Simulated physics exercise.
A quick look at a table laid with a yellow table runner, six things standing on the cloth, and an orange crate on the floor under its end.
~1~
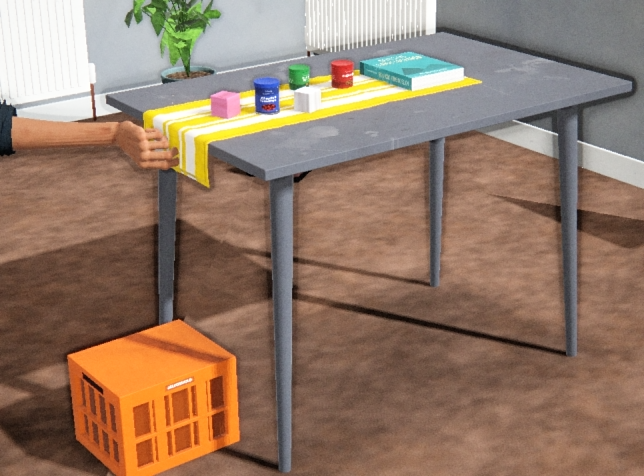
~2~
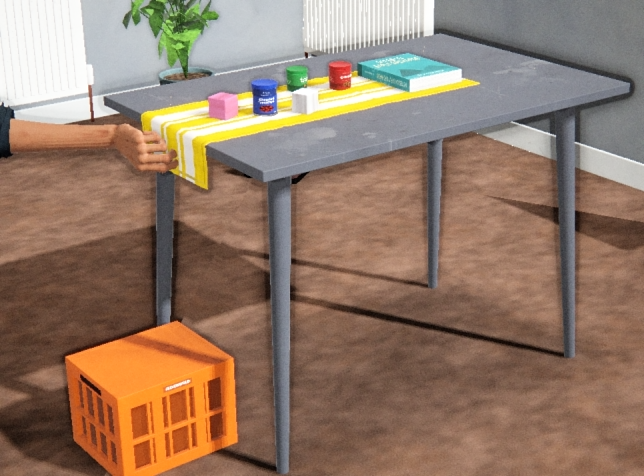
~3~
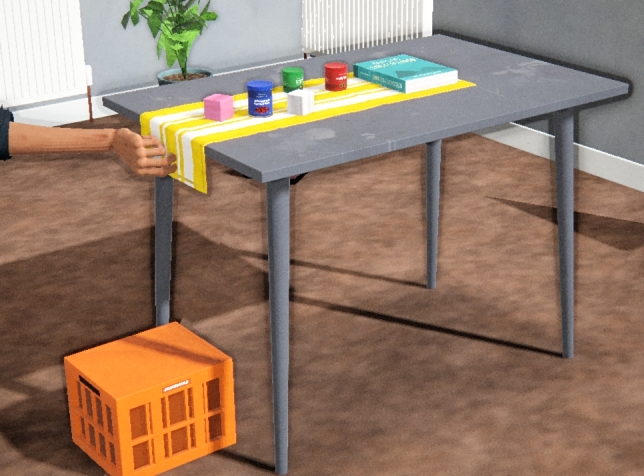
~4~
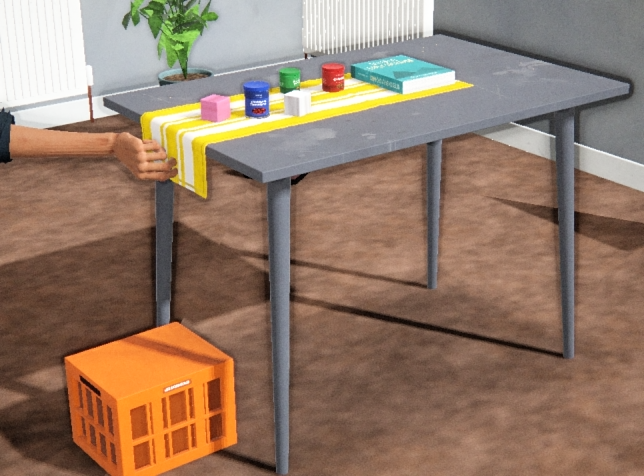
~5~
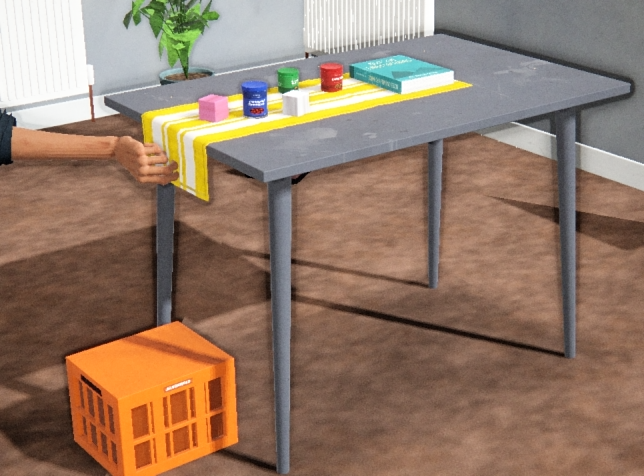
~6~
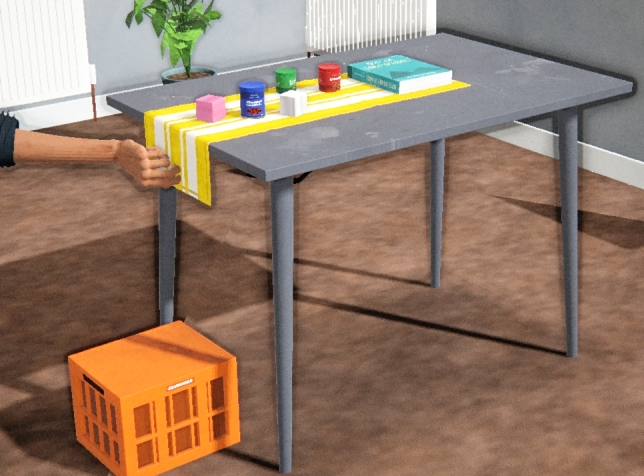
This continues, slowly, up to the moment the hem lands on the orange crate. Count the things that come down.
The count of fallen things is four.
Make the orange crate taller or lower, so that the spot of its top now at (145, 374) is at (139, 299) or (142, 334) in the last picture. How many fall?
Then 2 and 3.
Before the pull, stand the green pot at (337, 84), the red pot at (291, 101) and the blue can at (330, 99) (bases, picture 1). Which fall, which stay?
The green pot keeps its place on top, the red pot goes over, the blue can comes down.
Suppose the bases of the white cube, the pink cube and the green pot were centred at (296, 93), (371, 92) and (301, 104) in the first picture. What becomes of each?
The white cube drops off, the pink cube remains up, the green pot falls.
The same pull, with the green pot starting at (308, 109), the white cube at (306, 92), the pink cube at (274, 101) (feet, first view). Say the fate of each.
The green pot goes over; the white cube goes over; the pink cube falls.
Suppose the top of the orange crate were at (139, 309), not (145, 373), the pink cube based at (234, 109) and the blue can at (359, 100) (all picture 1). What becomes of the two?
The pink cube goes over, the blue can survives.
Soon after, hem near (180, 272); pink cube and blue can gone.
Then, hem near (182, 323); pink cube, blue can and white cube gone.
At rest, hem on the crate; pink cube, blue can, white cube and green pot gone. It carries off four.
